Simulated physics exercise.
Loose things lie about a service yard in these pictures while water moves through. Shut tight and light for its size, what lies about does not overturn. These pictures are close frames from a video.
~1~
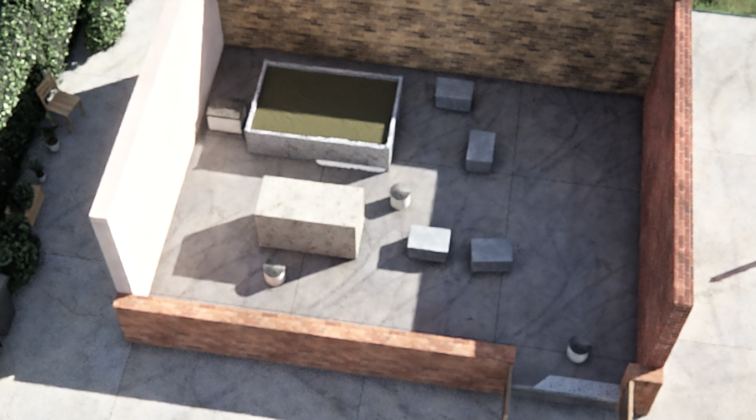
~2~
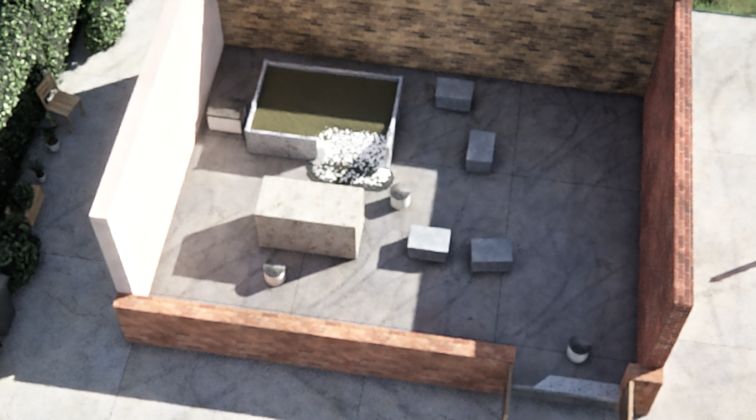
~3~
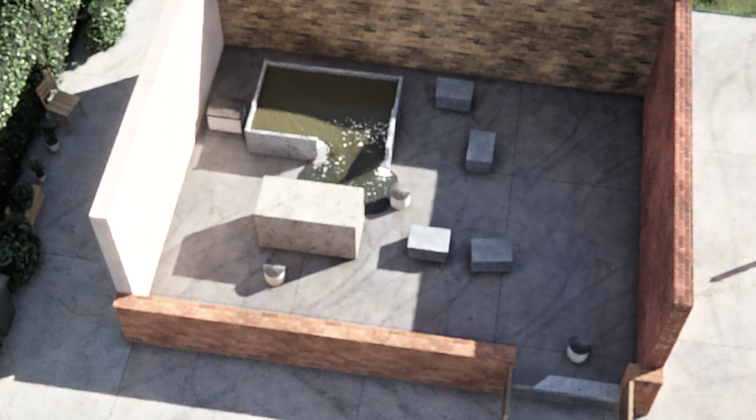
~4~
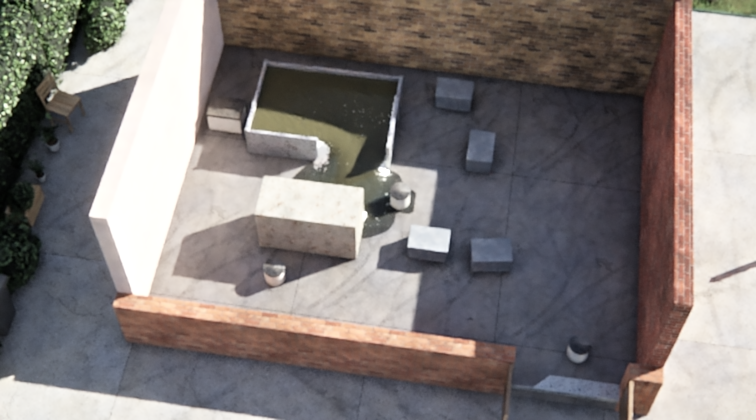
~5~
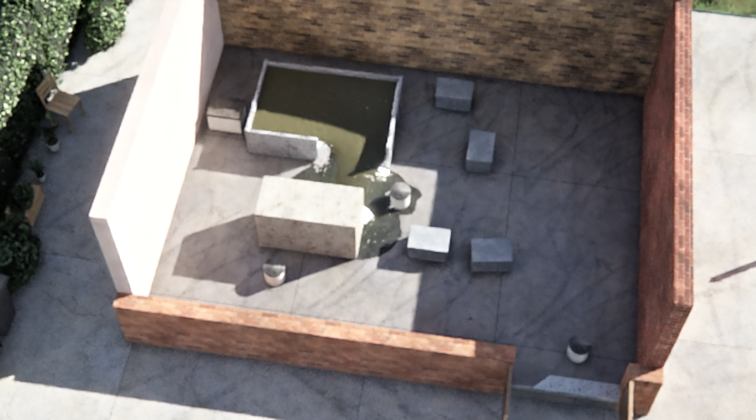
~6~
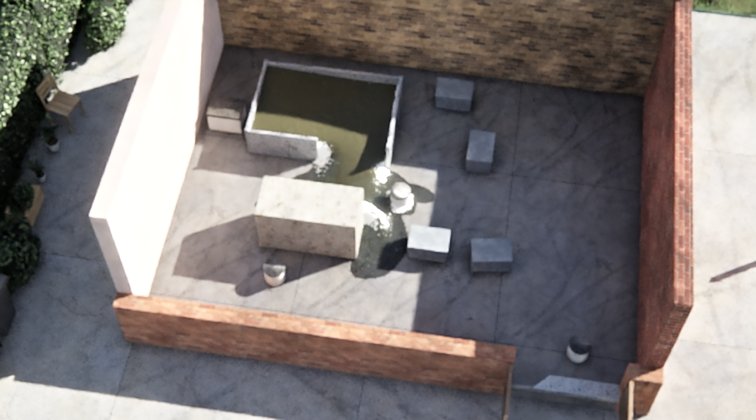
Water burst through the front wall of a raised tank in a walled yard, splashing white, then spread around a pail and past a large pale block while the blocks and pails stayed put.
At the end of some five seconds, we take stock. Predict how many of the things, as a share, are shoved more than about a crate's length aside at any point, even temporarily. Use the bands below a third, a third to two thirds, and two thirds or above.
It falls a third to two thirds.
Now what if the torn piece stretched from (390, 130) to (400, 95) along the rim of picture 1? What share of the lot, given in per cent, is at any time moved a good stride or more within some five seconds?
Result: Close to 20 %.
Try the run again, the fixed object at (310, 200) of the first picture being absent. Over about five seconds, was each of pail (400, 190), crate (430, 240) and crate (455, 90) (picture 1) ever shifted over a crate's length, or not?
The first traveled far, the second traveled far, and the third remained nearby.
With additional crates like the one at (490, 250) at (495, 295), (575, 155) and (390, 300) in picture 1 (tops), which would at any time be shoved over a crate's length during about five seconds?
Displaced, stays put, displaced.
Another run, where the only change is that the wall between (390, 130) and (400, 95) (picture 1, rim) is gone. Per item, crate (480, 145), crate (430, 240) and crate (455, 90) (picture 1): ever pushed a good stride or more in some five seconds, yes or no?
Taking them one at a time, the first gets shoved clear, the second not displaced that far and the third not displaced that far.
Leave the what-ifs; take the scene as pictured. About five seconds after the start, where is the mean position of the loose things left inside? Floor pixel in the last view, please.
Around (455, 212).
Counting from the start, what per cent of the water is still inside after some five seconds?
92 in a hundred.
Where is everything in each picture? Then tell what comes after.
The first picture shows a pail at (400, 191), on the bottom; a pail at (580, 344) rests on the ground; 0 of 8 have shifted.
The second picture shows a pail at (400, 191) rests on the ground; a pail at (580, 344) rests on the ground; 0 of 8 have shifted.
The third picture shows a pail at (400, 191), on the bottom; a pail at (580, 344), on the bottom; 0 of 8 have shifted.
The fourth picture shows a pail at (400, 191), on the bottom; a pail at (580, 344) rests on the ground; 0 of 8 have shifted.
The fifth picture shows a pail at (400, 191) rests on the ground; a pail at (580, 344) rests on the ground; 0 of 8 have shifted.
The sixth picture shows a pail at (400, 191) rests on the ground; a pail at (580, 344), on the bottom; 0 of 8 have shifted.
A moment on, 0 of 8 are well off their spots; 0 afloat.
Next, 3 of 8 are well off their spots; 1 afloat.
Later, 4 of 8 are well off their spots; 1 afloat.
In the end, 4 of 8 are well off their spots, and 5 have been at some point; 2 afloat.
